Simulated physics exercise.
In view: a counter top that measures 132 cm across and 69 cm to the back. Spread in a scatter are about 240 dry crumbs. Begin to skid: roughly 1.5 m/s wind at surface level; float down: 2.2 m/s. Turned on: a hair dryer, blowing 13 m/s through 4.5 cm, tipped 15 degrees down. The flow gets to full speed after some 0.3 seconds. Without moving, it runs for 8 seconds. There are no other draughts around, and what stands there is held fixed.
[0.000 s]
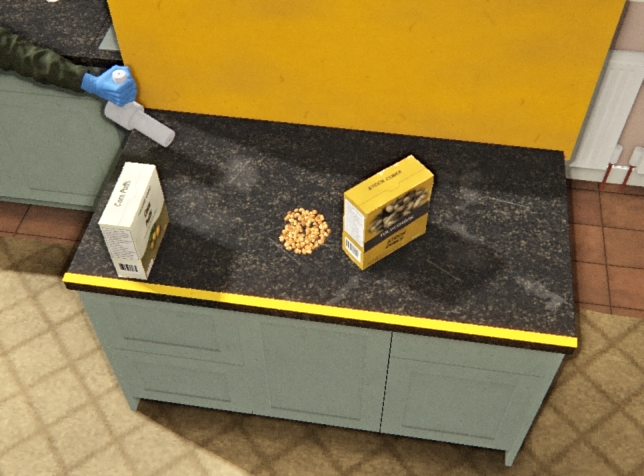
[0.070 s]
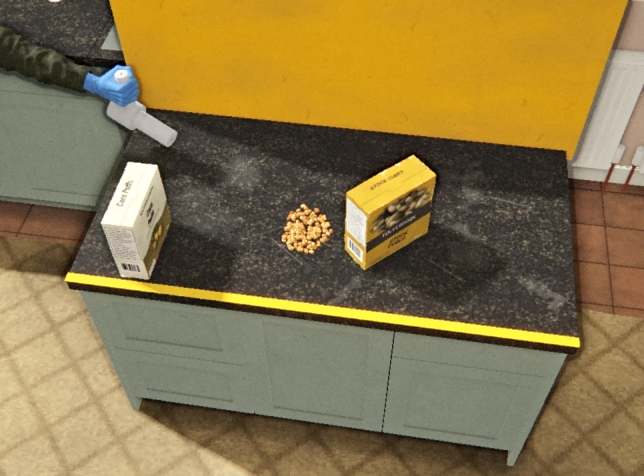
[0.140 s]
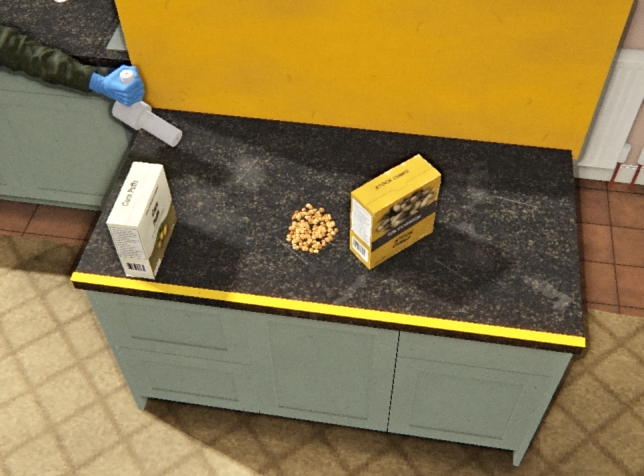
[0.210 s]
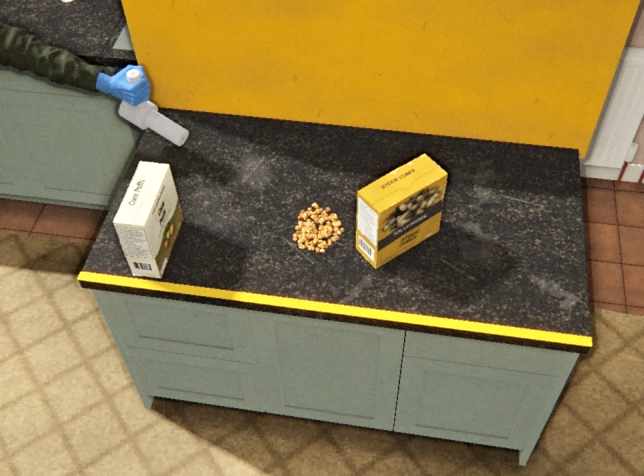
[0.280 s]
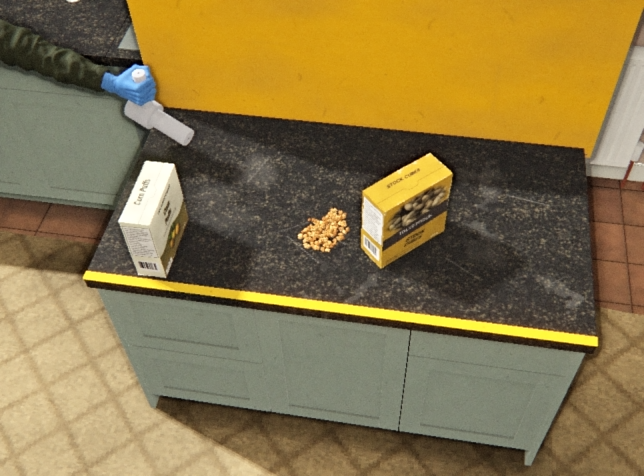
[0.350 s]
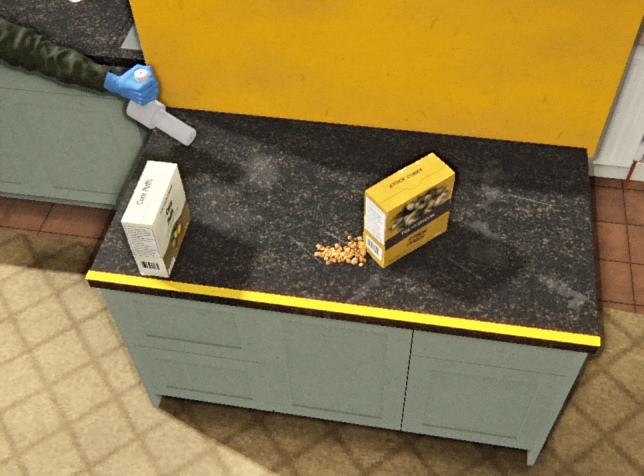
A small heap of golden crumbs sat still on a dark speckled counter between two cartons, then slid right and slightly forward, spreading toward the yellow box while a blue-gloved hand held a hair dryer.
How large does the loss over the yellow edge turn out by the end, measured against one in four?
By the end it is above one in four.
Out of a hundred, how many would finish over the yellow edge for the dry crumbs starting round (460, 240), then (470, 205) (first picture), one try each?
0 and 0 in a hundred, respectively.
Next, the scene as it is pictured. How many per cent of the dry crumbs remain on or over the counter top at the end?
Some 2 per cent.
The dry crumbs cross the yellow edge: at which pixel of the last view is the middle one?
(396, 320).
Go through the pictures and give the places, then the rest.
The middle of the dry crumbs is near (301, 231), none has stirred yet and the mouth of the hair dryer is at (170, 139), in the first picture.
The middle of the dry crumbs is near (303, 230), none has stirred yet and the yellow edge is centred on (313, 313), in the second picture.
The middle of the dry crumbs is near (308, 229), none has stirred yet, the top of a carton is at (397, 183) and the top of a carton is at (135, 193), in the third picture.
The middle of the dry crumbs is near (314, 229) and none has stirred yet, in the fourth picture.
The middle of the dry crumbs is near (326, 232), the farthest in sight from the hair dryer is at (343, 238) and about 20 % have left their places, in the fifth picture.
The middle of the dry crumbs is near (356, 253), the farthest in sight from the hair dryer is at (361, 265) and all have left their places, in the sixth picture.
After 1.6 s the count stands so, 75 % are over the yellow edge.
After 2.6 s the count stands so, 75 % are over the yellow edge.
After 4.4 s the count stands so, 75 % are over the yellow edge.
After 8.0 s, at the end, 75 % are over the yellow edge.
